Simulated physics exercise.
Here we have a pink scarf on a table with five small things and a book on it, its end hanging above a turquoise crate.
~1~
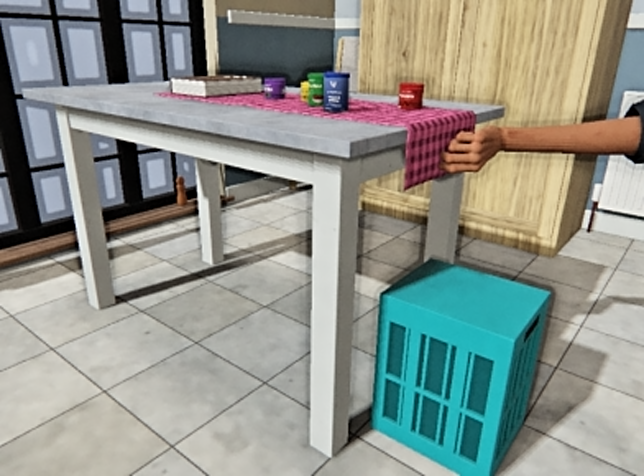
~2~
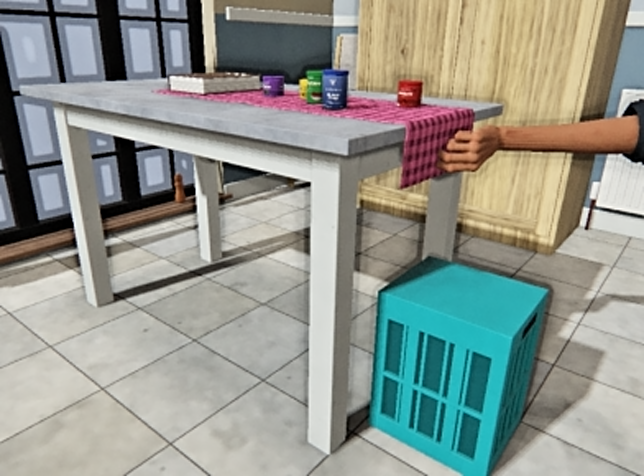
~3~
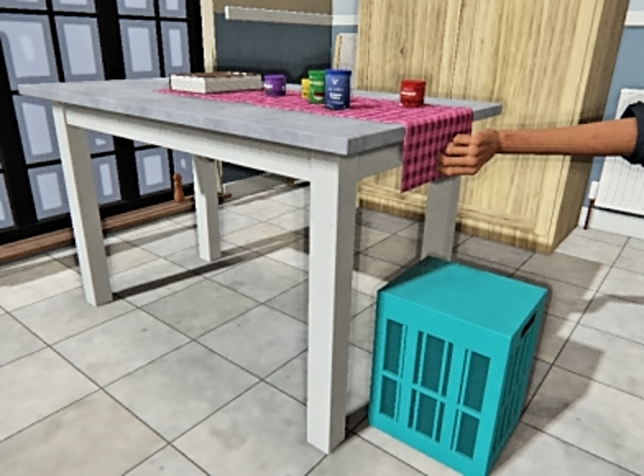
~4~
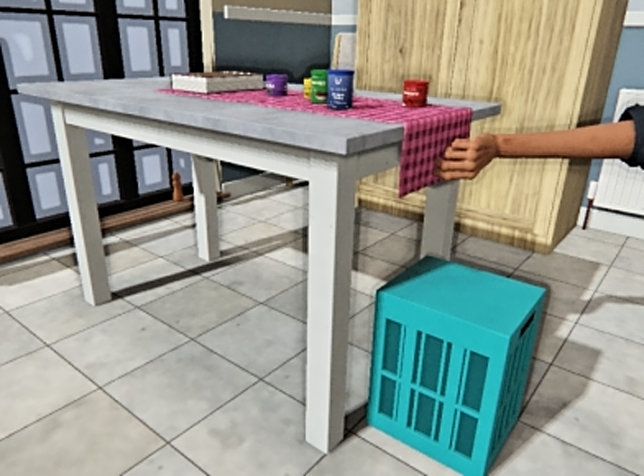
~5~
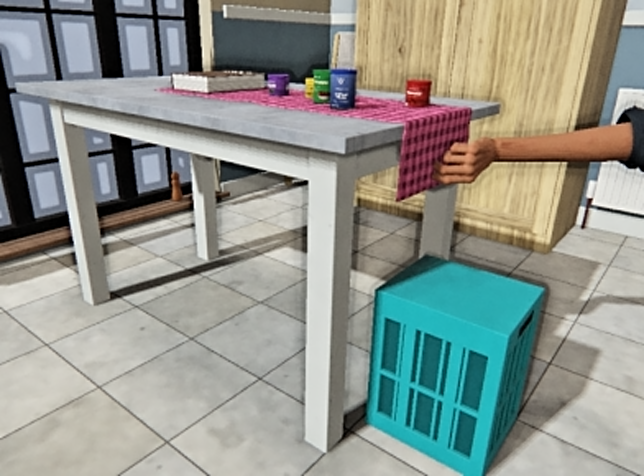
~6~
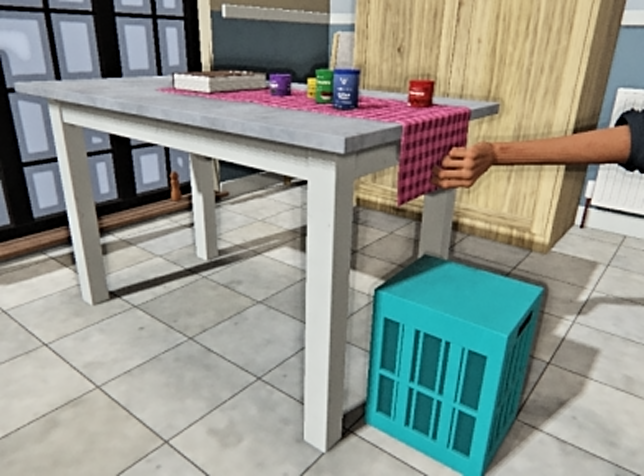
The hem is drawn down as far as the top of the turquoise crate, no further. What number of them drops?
The count of fallen things is two.
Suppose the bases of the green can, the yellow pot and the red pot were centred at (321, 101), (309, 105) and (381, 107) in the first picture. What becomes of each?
The green can remains up; the yellow pot stays on; the red pot comes down.
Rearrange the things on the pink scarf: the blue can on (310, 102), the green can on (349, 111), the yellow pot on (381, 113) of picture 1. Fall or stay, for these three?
The blue can survives, the green can falls, the yellow pot tumbles off.
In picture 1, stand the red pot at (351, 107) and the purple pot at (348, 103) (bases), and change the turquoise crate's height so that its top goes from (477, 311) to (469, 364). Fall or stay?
The red pot drops off; the purple pot comes down.
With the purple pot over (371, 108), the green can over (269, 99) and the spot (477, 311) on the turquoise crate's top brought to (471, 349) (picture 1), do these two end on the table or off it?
The purple pot falls, the green can holds on.
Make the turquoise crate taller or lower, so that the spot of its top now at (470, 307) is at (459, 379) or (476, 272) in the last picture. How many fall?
Then 4 and 1.
Early on, hem on the crate; red pot gone.
Midway, hem on the crate; red pot and blue can gone.
Finally, hem on the crate; red pot and blue can gone. It carries off two.
